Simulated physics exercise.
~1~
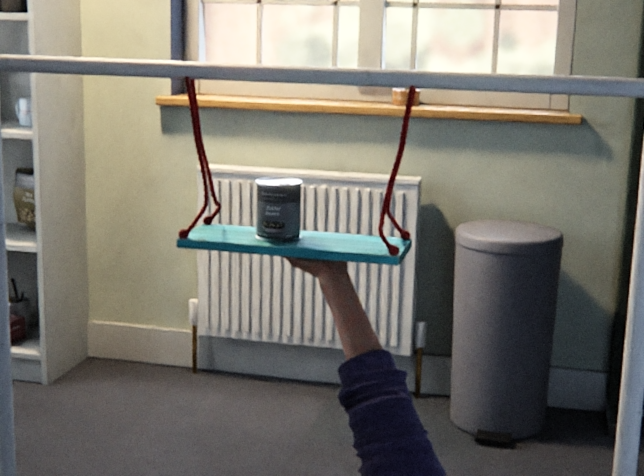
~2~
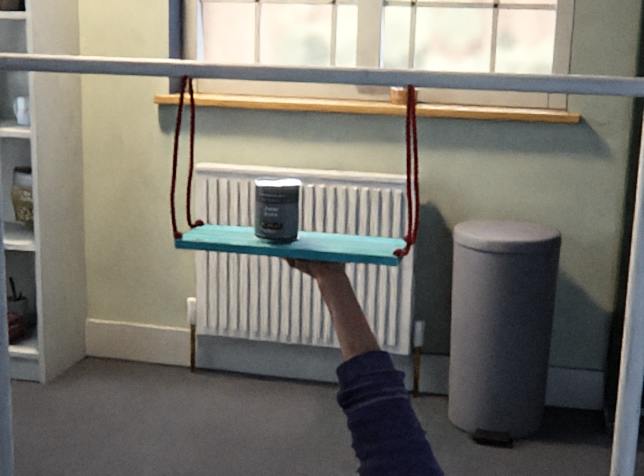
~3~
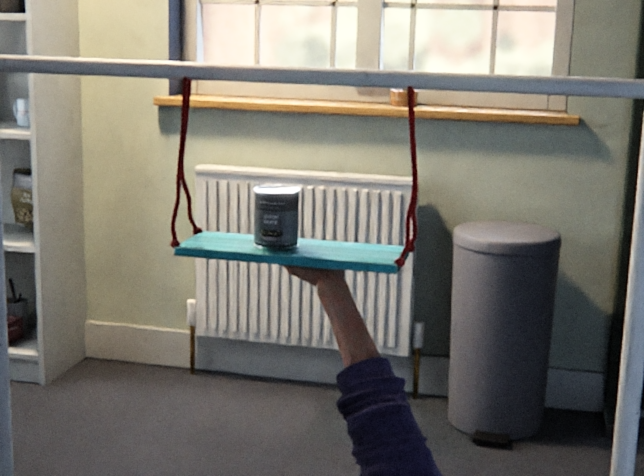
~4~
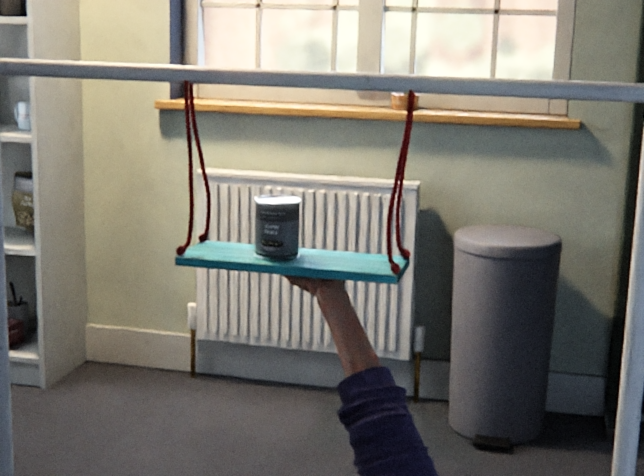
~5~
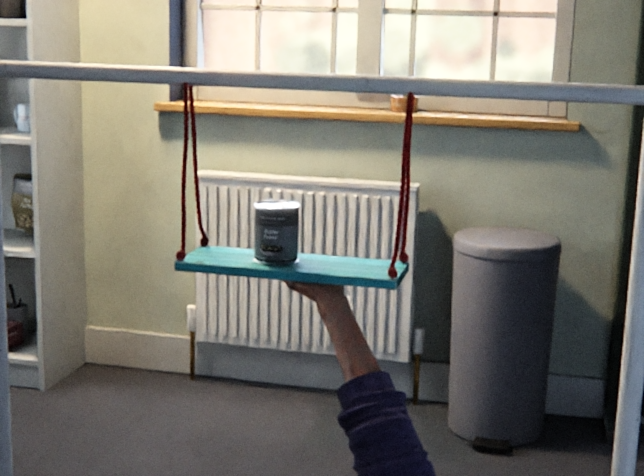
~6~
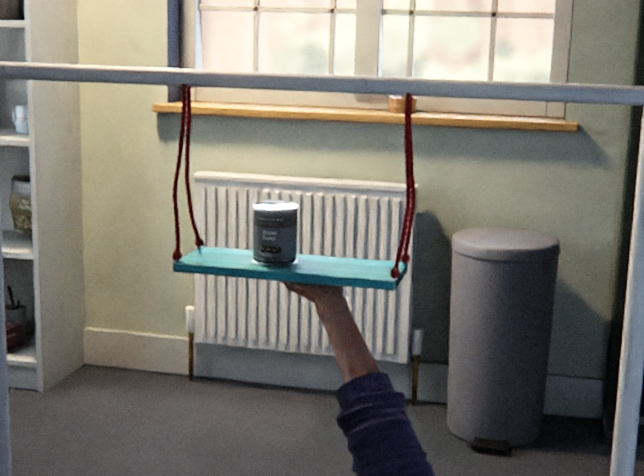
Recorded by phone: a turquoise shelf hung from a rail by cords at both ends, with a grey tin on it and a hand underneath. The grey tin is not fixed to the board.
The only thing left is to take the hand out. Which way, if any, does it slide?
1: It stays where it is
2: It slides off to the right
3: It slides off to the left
1, it stays where it is.
Then, 0.40 s past the final frame, board level; tin on the board near (275, 235).
When it is over, board level; tin on the board near (275, 236). The grey tin remains aboard.
